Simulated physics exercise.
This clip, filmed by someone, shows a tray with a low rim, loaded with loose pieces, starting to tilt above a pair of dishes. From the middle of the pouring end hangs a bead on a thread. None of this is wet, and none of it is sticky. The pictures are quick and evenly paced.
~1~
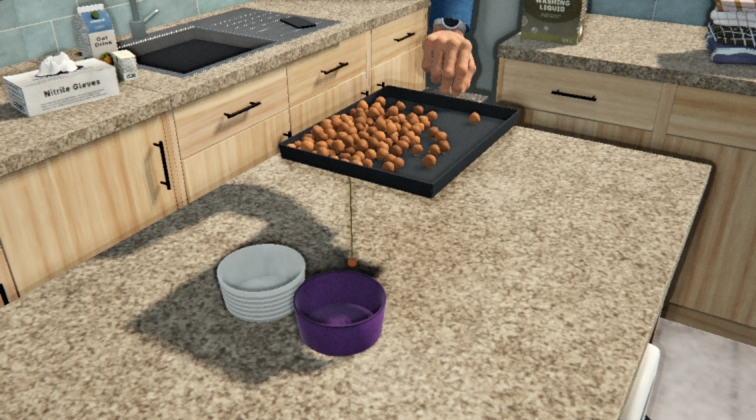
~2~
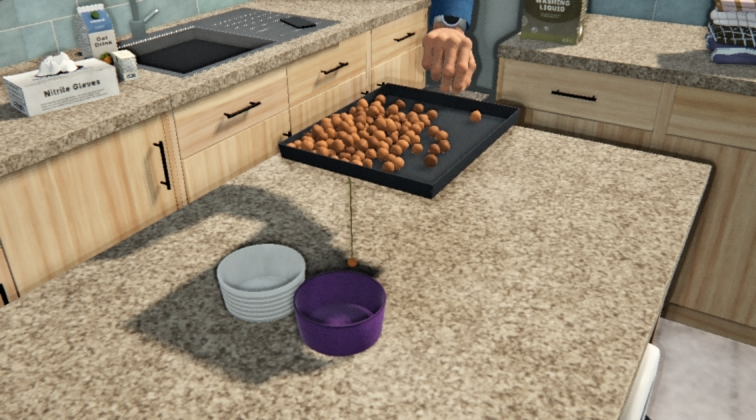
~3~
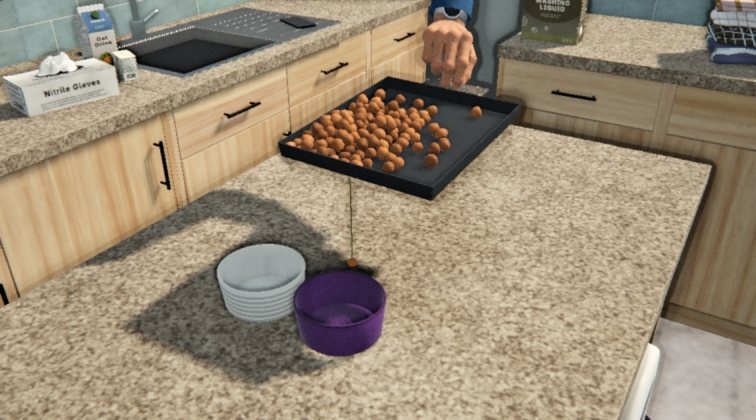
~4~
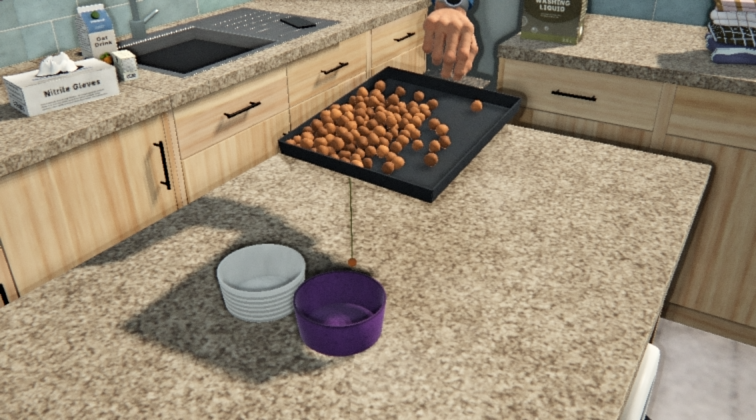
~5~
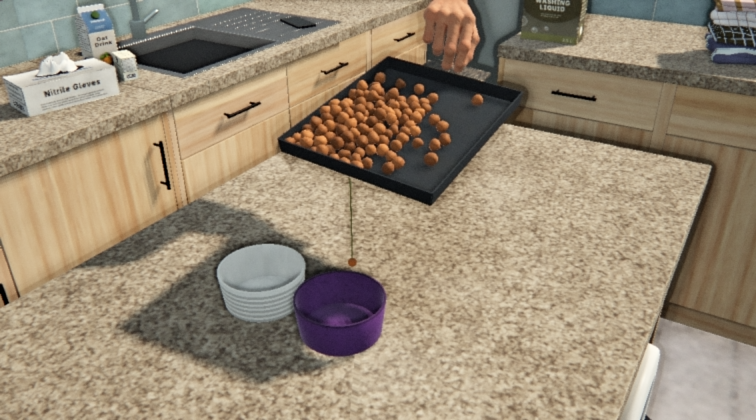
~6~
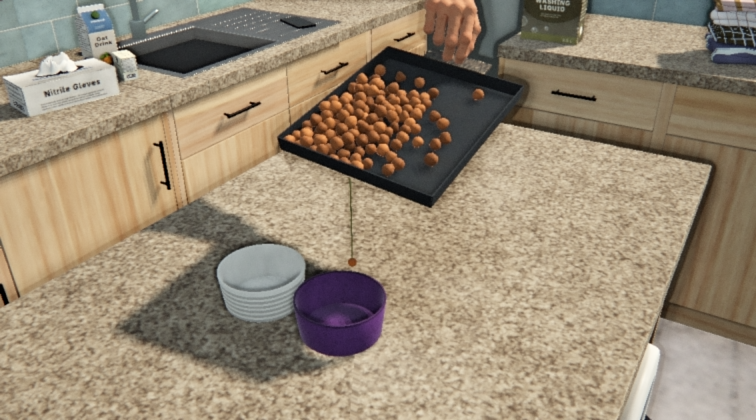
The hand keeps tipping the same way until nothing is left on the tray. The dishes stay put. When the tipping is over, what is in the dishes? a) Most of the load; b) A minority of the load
b, A minority of the load.
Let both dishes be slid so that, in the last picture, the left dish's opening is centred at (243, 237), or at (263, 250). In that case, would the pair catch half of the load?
Well, not up to half at the first spot and not up to half at the second.
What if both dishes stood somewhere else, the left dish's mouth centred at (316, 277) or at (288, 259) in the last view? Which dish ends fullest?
For the two places in order: The rightward one, the rightward one.
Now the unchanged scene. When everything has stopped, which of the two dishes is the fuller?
Winner, as observed: The right-positioned one.
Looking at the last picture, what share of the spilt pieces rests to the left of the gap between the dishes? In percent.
It amounts to some 10 percent.
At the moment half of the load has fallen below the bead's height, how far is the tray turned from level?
My estimate is some 105 degrees.
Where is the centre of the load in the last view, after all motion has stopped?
Around (383, 343).
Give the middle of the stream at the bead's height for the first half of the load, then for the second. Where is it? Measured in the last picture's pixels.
Roughly at (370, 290) first, and then at (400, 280).
Just after the last frame, tray tipped steeply; almost all on the tray; just a few outside both; about a tenth in the air.
A moment on, tray tipped right over; the larger part on the tray; about a tenth in the right dish; about a tenth outside both; just a few in the air.
Further on, tray tipped past a quarter turn; roughly a third in the right dish; roughly two thirds outside both.
When it is over, tray tipped past a quarter turn; roughly a third in the right dish; not one in the left dish; roughly two thirds outside both.
